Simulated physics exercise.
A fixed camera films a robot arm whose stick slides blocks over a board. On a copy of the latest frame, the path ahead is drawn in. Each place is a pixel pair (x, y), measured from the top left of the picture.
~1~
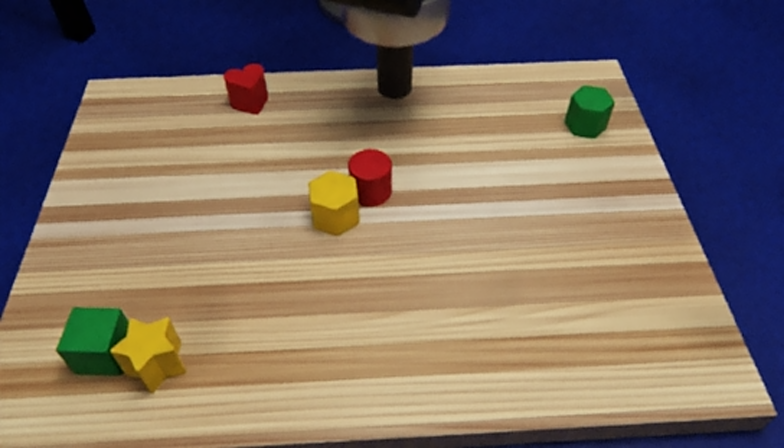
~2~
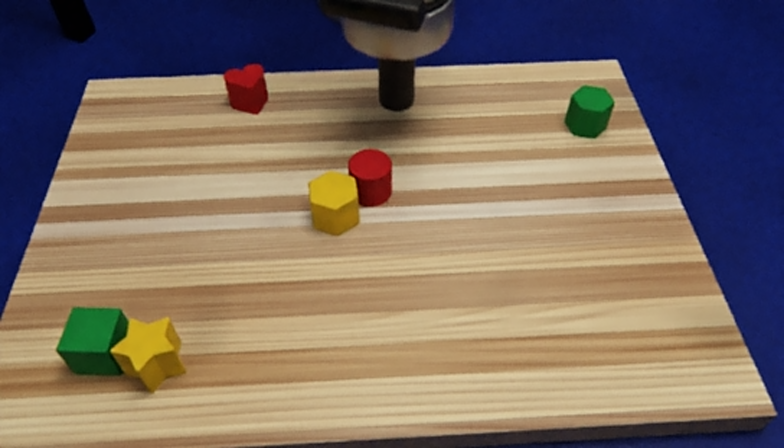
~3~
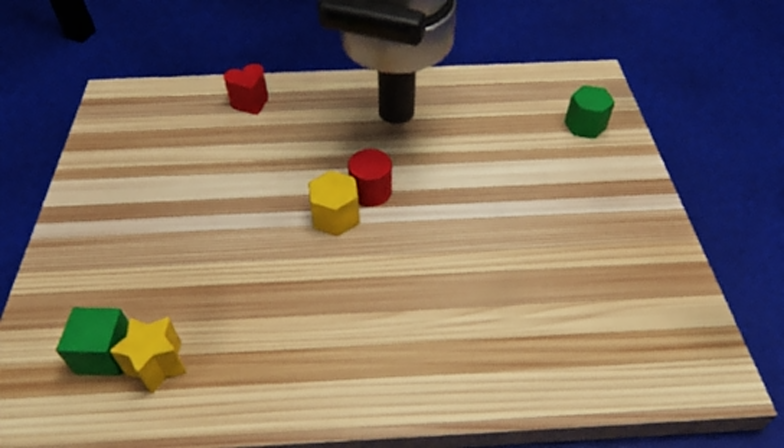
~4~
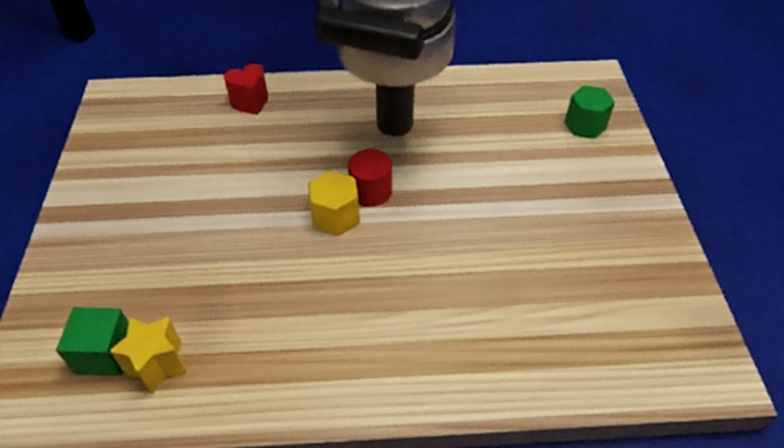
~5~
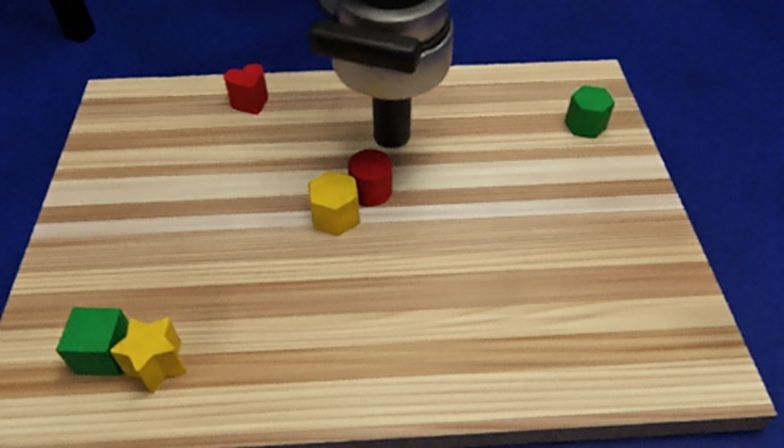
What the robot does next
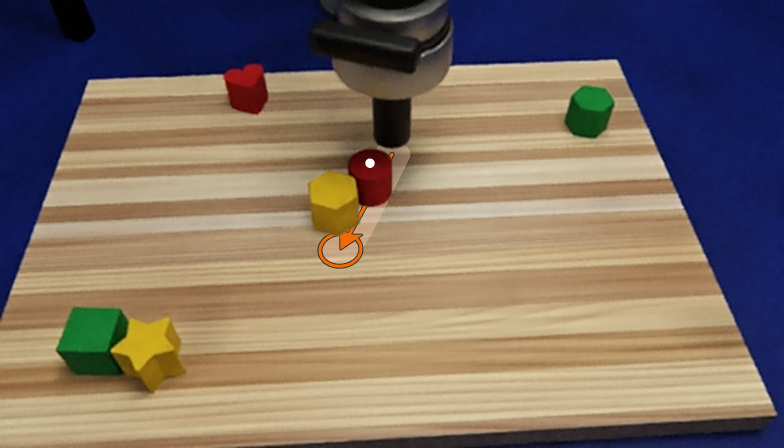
A robot arm with a dark stick-like tip starts near the far edge of a striped wooden board and moves slowly toward the viewer. It then shifts slightly left, drawing close behind the red cylinder and yellow hexagonal block, while all the red, green and yellow blocks stay still.
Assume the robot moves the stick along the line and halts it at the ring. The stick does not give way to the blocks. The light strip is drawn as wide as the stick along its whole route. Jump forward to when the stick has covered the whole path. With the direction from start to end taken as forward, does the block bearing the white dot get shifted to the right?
No - that is not the case.
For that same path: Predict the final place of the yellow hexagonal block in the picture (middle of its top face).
It ends at (290, 228).
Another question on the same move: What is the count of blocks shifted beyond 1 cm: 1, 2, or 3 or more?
The answer will be two.
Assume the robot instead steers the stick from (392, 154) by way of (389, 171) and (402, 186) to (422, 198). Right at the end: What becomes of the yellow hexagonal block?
It gets pushed out of place.
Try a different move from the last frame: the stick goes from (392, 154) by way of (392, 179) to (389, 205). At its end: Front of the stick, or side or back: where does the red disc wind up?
My answer is that the red disc is still ahead.
Path on the board, from (392, 154) directly to (340, 250); the dot is on the red disc.
What follows on the original path. One third of the way, stick at (376, 166); yellow hexagonal block at (322, 203), turned 45° clockwise; red disc at (365, 186).
Two thirds of the way, stick at (359, 198); yellow hexagonal block at (311, 213), turned 70° clockwise; red disc at (360, 222).
At the end, stick at (339, 232); yellow hexagonal block at (290, 228), turned 110° clockwise; red disc at (356, 256).
